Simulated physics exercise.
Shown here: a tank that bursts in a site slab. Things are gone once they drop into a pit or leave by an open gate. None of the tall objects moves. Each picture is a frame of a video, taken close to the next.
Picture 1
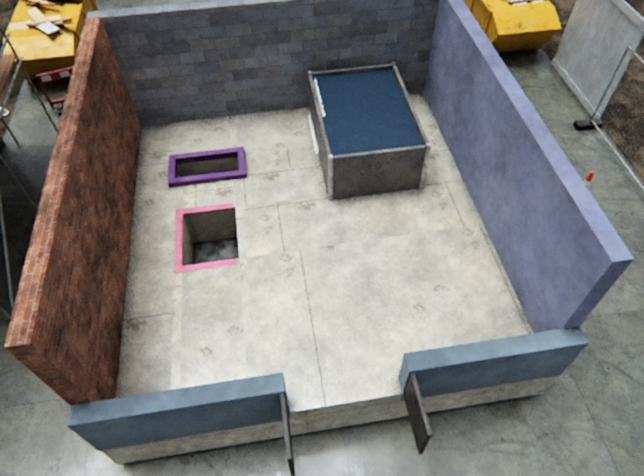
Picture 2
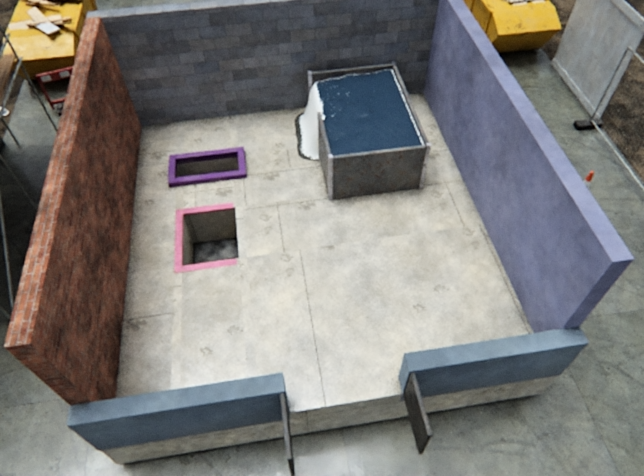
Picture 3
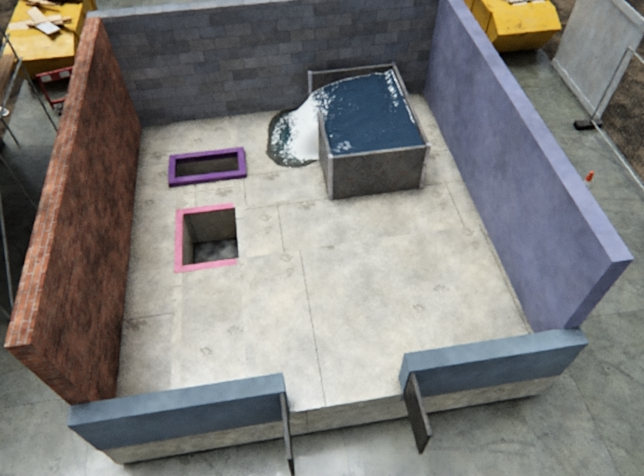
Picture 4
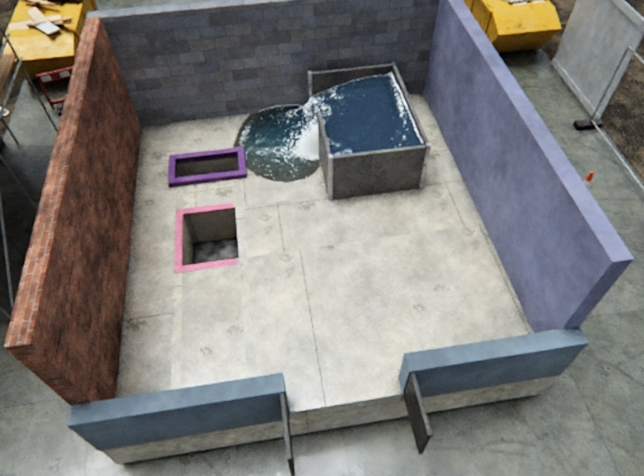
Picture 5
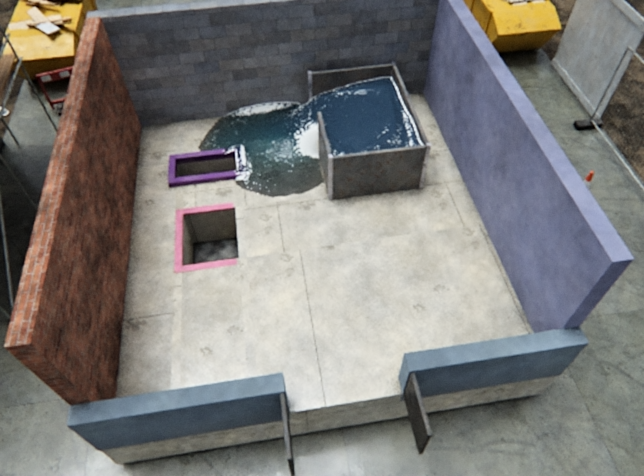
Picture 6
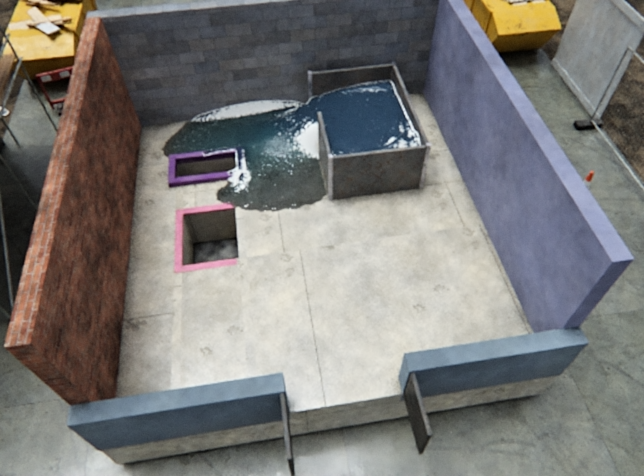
At the start, still blue water fills a grey tank near the back of a walled concrete slab. Water bursts from the tank's left side, foaming onto the floor, then spreads leftward in a widening dark pool that reaches the purple-rimmed pit and runs along its edges.
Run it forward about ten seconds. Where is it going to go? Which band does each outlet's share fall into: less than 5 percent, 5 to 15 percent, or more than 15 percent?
In order: The gate will receive a cut falling short of five per cent, the purple pit will receive a cut exceeding fifteen per cent, the pink pit will receive a cut exceeding fifteen per cent.
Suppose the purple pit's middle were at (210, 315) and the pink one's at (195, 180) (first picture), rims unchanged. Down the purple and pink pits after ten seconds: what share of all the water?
Split: Purple 4 %, pink 55 %.
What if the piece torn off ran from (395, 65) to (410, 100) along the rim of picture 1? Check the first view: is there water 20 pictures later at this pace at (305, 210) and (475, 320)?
Waterless, submerged.
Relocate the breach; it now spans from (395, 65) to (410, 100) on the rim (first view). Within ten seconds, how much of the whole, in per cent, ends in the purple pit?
I'd estimate the purple pit takes around 0 percent.
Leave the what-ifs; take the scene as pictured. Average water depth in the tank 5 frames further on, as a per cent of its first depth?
Near 60 in a hundred.
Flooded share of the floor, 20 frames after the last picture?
I'd put it at roughly 40 per cent.
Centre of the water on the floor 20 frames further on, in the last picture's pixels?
Estimate: (265, 173).
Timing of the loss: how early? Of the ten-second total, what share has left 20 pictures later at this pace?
Close to 50 out of every hundred.
A moment on, water covers 20 % of the floor; the gate 0 %, the purple pit 3 %, the pink pit 1 %.
Next, water covers 25 % of the floor; the gate 0 %, the purple pit 7 %, the pink pit 4 %.
Then, water covers 40 % of the floor; the gate 0 %, the purple pit 13 %, the pink pit 10 %.
Later, water covers 80 % of the floor; the gate 1 %, the purple pit 21 %, the pink pit 17 %.
In the end, water covers 100 % of the floor; the gate 2 %, the purple pit 24 %, the pink pit 22 %.
